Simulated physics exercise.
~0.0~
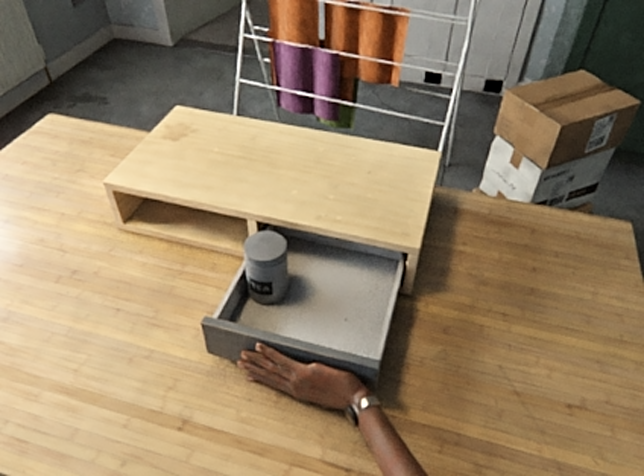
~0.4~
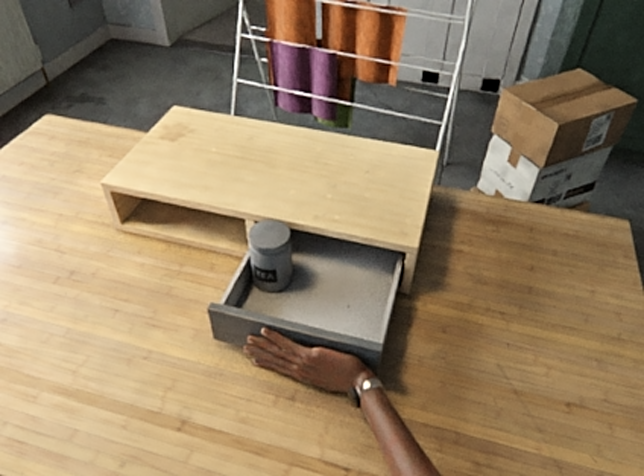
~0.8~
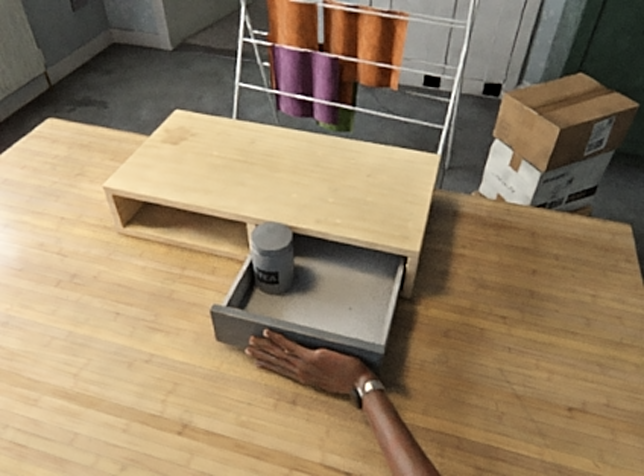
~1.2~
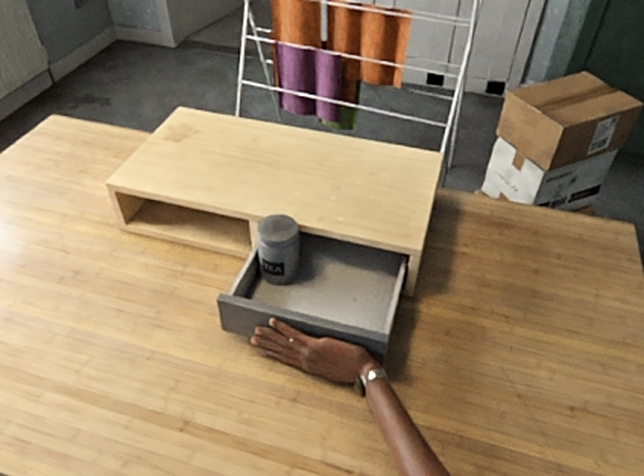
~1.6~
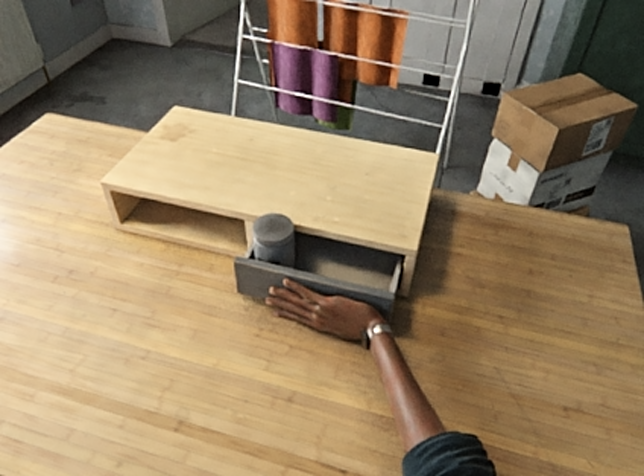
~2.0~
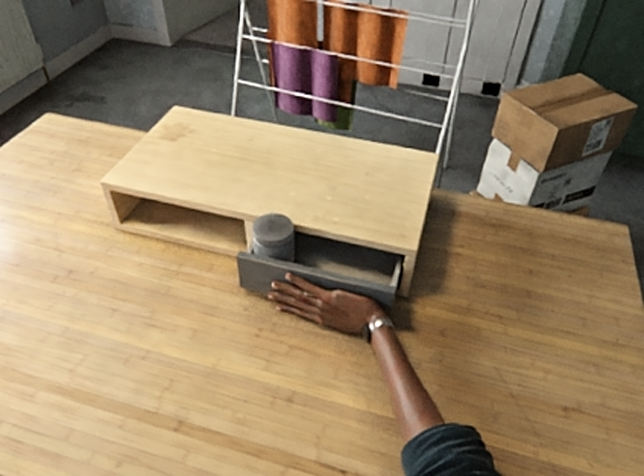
In this clip, a hand pushes a grey drawer holding an upright grey jar into a light wooden chest on a table. The drawer slides most of the way in until the jar stands at the chest's front edge, and it remains partly open with the hand against it.
